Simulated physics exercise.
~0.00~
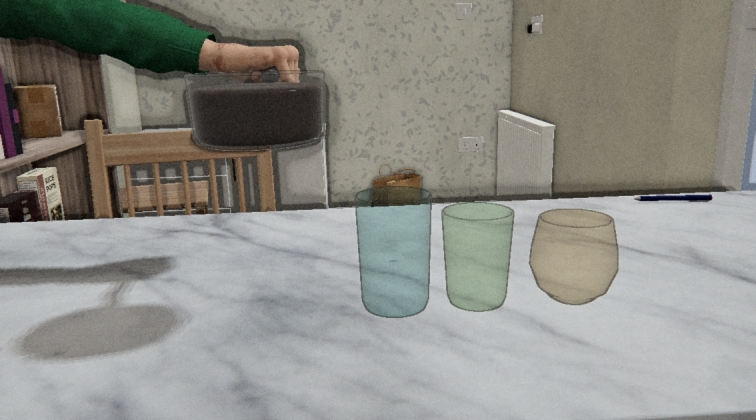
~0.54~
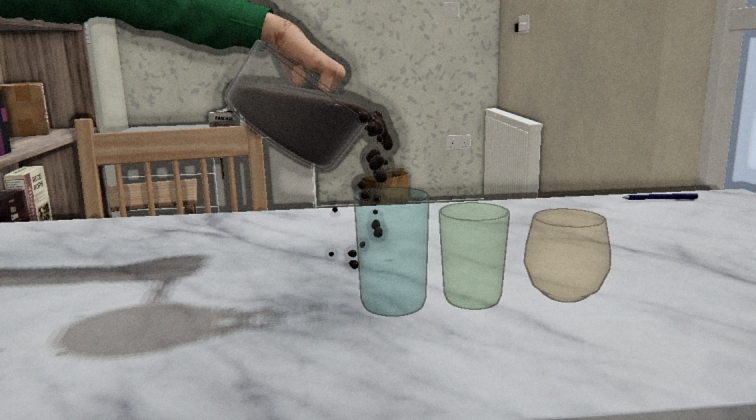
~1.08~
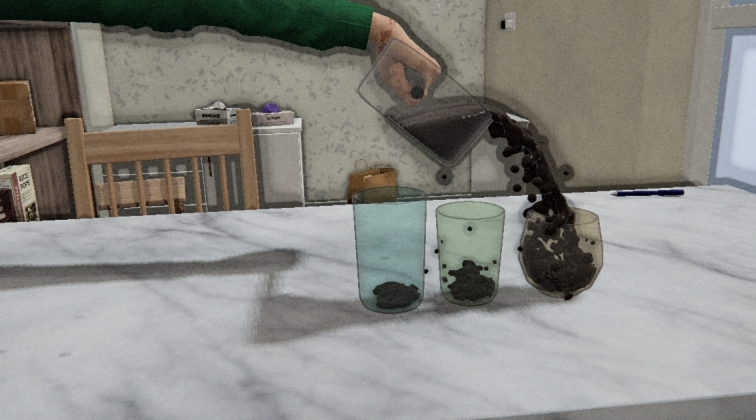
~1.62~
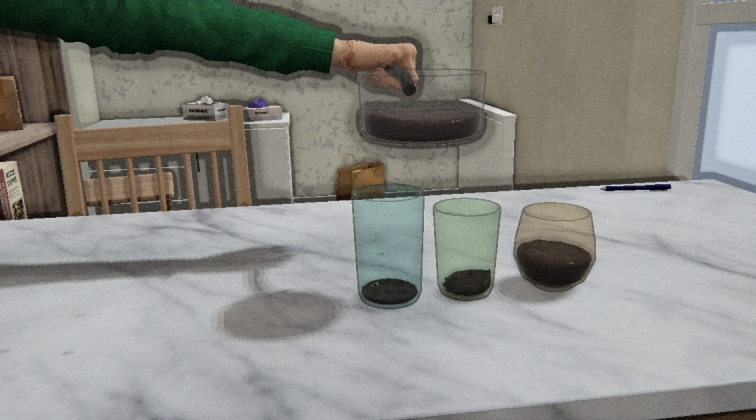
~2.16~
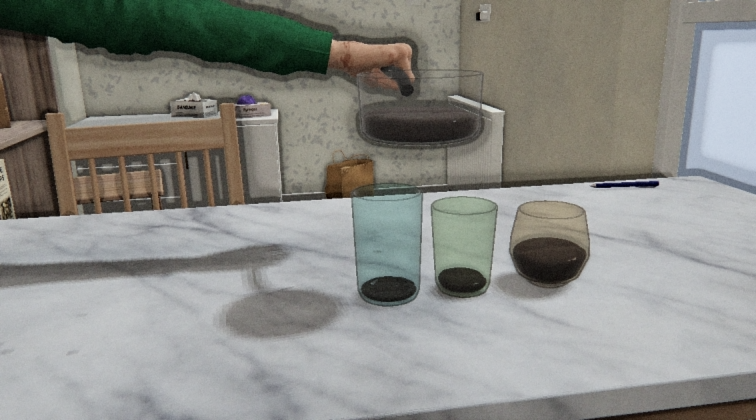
A green-sleeved arm tilting a pan and pouring dark liquid across three glasses, left to right, leaving the right one fullest.
